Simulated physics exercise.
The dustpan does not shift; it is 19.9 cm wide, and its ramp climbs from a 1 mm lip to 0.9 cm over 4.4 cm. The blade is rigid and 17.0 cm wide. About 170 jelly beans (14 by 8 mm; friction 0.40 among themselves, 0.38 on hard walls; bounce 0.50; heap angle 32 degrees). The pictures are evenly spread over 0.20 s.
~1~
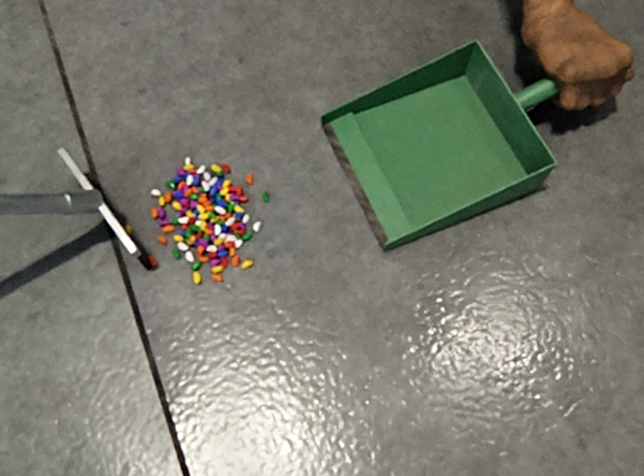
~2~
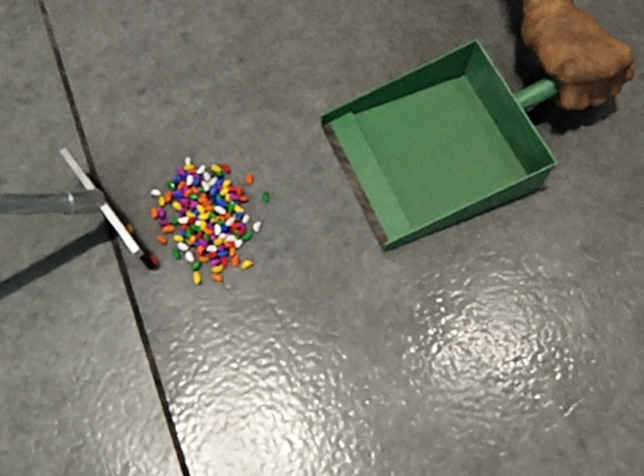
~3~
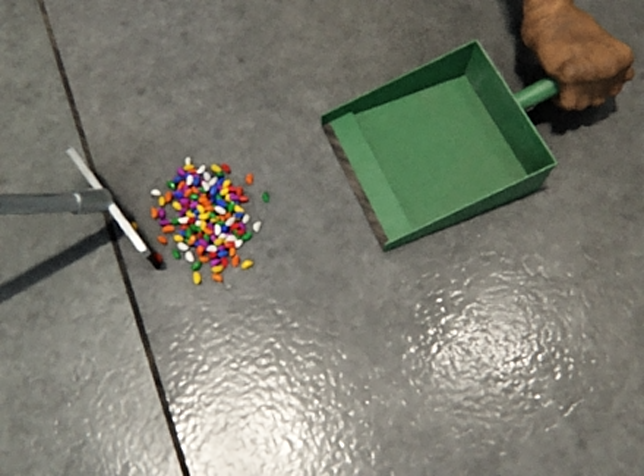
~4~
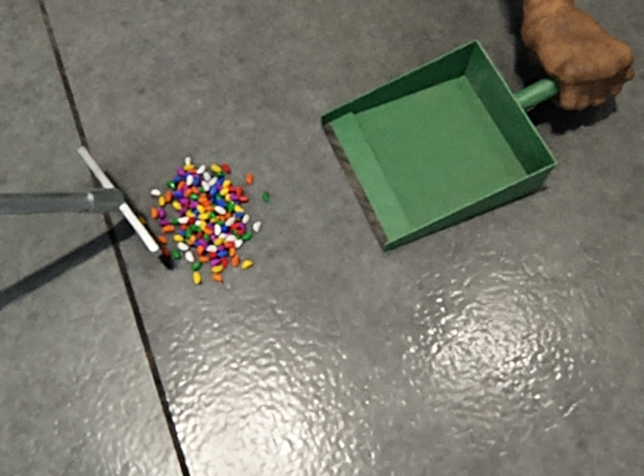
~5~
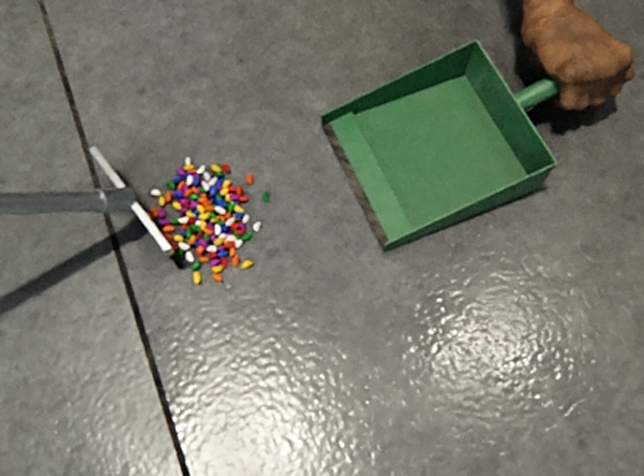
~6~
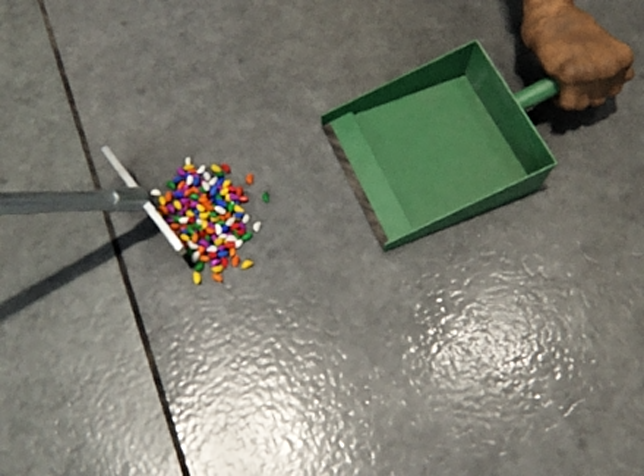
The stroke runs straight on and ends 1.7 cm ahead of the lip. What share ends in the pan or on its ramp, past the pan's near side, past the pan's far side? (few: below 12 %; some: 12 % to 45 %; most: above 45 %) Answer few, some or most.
In the pan or on its ramp: Few; past the pan's near side: Few; past the pan's far side: Some.
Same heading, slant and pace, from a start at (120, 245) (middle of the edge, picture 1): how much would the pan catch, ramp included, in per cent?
Some 0 per cent.
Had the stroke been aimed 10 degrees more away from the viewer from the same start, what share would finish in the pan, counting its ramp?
Then about 15 per cent.
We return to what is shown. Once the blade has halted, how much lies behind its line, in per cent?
Roughly 25 per cent.
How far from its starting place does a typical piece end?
About 16 cm.
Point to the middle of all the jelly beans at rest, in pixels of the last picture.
Near (323, 173).
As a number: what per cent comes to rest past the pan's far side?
Some 20 per cent.
Then, 0.30 s after the last picture, middle of the blade 15 cm from the lip; 0 % over the lip, far side 10 %, near side 0 %.
Then, 0.49 s after the last picture, middle of the blade 8 cm from the lip; 0 % over the lip, far side 15 %, near side 0 %.
Then, 0.81 s after the last picture, middle of the blade 4 cm from the lip; 5 % over the lip, far side 20 %, near side 0 %.
In the end, pan 5 %, near side 0 %, far side 20 %, in front of the lip or behind the blade 75 %.
